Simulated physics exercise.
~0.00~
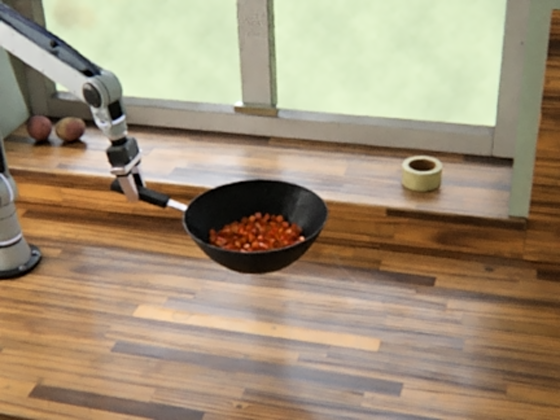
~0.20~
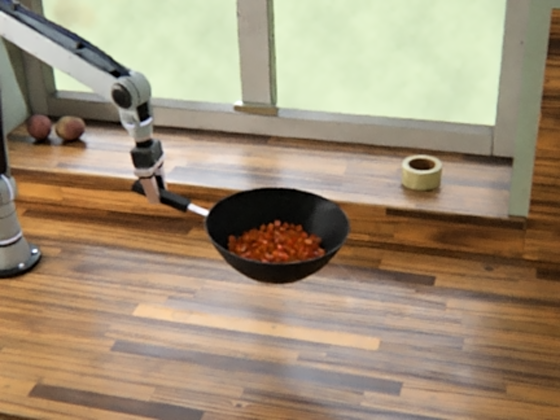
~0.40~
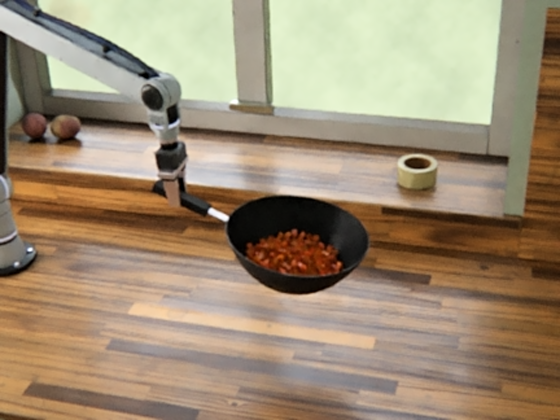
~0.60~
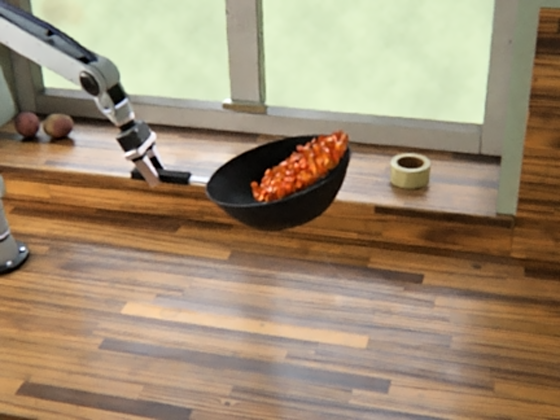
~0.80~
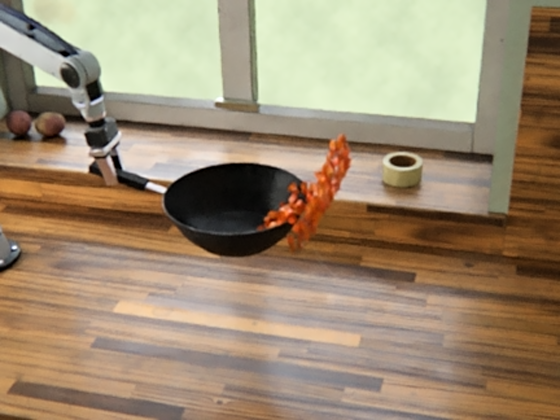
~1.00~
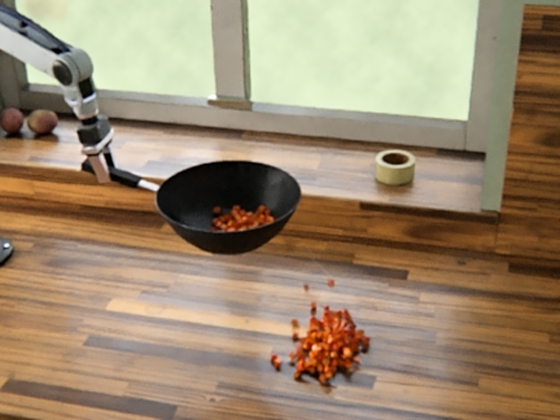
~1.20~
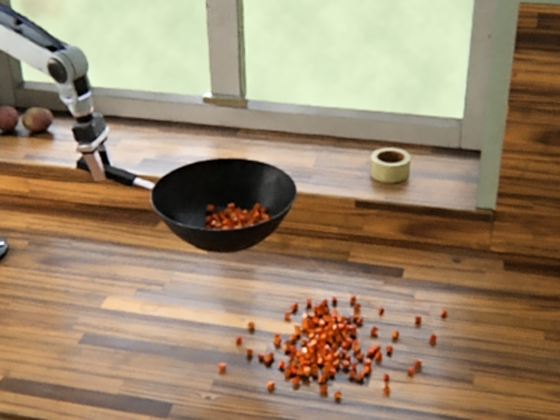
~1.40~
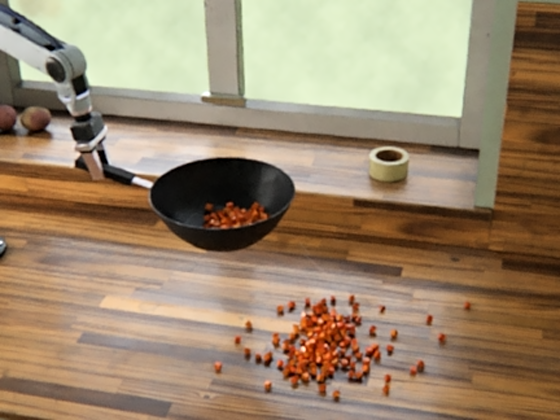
A wood-plank counter stretches before a window, seen from slightly above, with two reddish-brown balls at the left of the sill and a roll of pale tape at the right. A grey robot arm on the left holds a black wok heaped with small orange-red pieces. The arm moves the wok right and slightly down, then jerks it up and back left, tilting it. The pieces surge up the right side, and many fly over the rim. They drop onto the counter and scatter, while a smaller pile stays in the wok, now level and still.
